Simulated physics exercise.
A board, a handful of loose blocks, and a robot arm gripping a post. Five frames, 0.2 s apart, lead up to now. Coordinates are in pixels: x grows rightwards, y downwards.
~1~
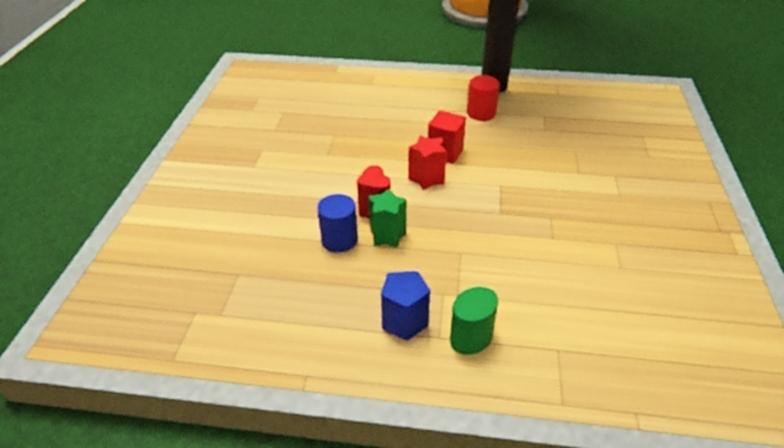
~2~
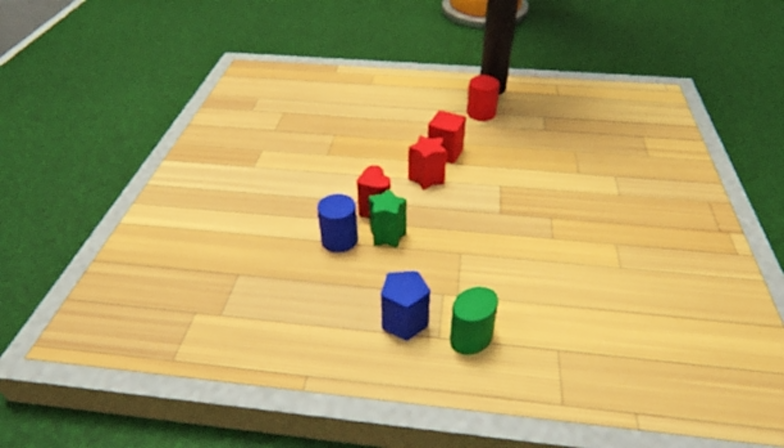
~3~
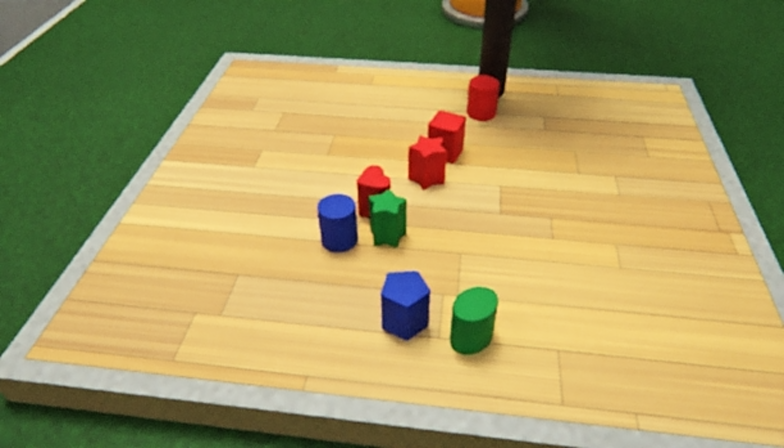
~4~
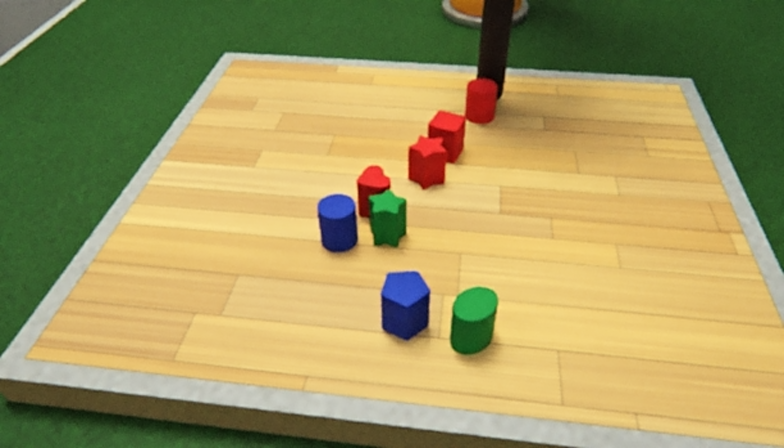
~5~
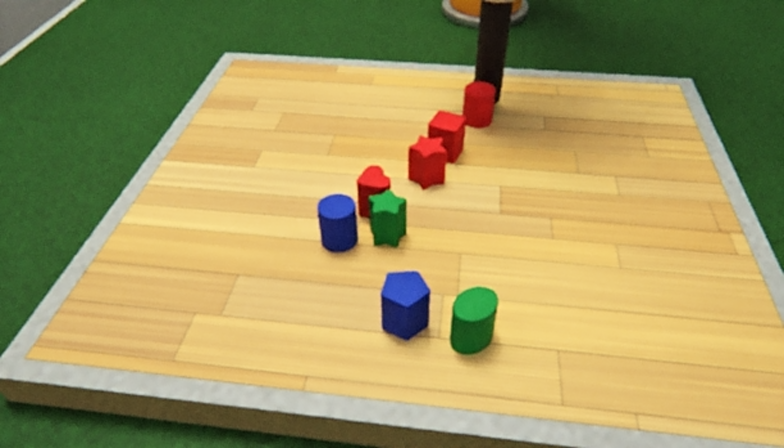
To begin with, a dark post stands behind a red cylinder at the back of a wooden board scattered with red, blue and green blocks. The post shifts slightly toward the viewer, then nudges the red cylinder a little forward and left toward the red cube, while the other blocks stay still.
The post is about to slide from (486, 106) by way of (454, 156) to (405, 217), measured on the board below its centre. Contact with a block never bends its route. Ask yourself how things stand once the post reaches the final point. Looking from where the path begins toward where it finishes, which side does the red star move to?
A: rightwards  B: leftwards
My pick is A.
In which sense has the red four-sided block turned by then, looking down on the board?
The sense of turning is clockwise.
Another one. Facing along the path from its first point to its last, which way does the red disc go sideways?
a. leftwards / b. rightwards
The answer is a.
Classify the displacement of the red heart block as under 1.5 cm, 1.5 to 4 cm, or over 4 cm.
Displaced 1.5 to 4 cm.
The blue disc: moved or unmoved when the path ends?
When the path is over, the blue disc is still on its spot.
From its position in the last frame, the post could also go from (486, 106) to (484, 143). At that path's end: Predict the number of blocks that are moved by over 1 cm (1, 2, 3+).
Two of them.
On the path given first. One third of the way, post at (466, 132); red star at (424, 150); red four-sided block at (433, 131), turned 55° clockwise; red disc at (463, 124).
Two thirds of the way, post at (440, 169); red star at (417, 155), turned 30° anticlockwise; red four-sided block at (408, 135), turned 65° clockwise; red disc at (464, 160).
At the end, post at (405, 210); blue disc not moved; red heart block at (341, 184); red star at (372, 182); red four-sided block at (407, 135), turned 70° clockwise; red disc at (464, 165).
